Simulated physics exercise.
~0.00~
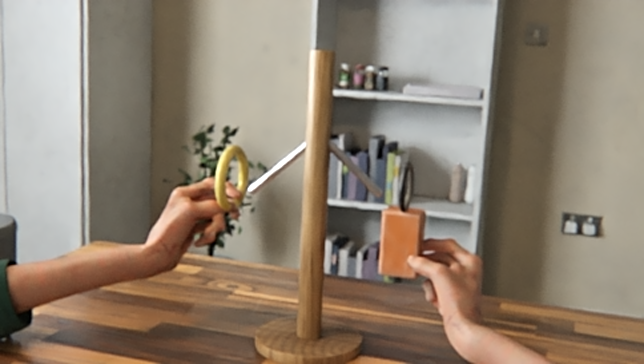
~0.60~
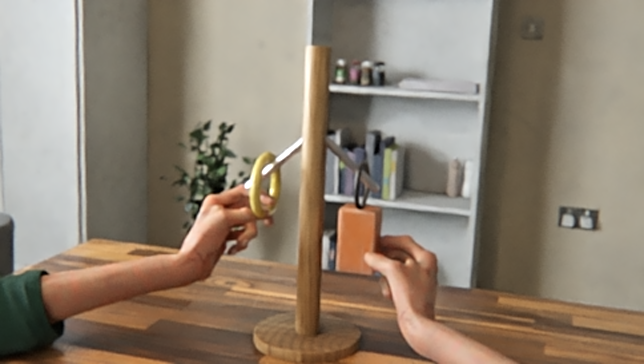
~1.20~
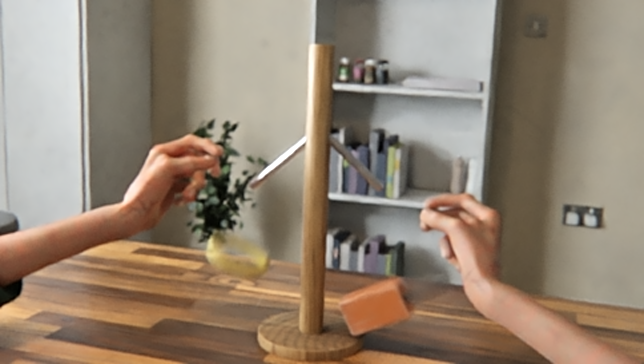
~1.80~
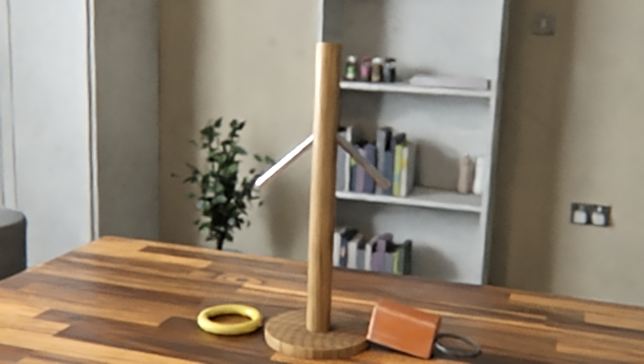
On a wooden table, hands release a yellow ring and orange pouch, which both drop from a peg stand.
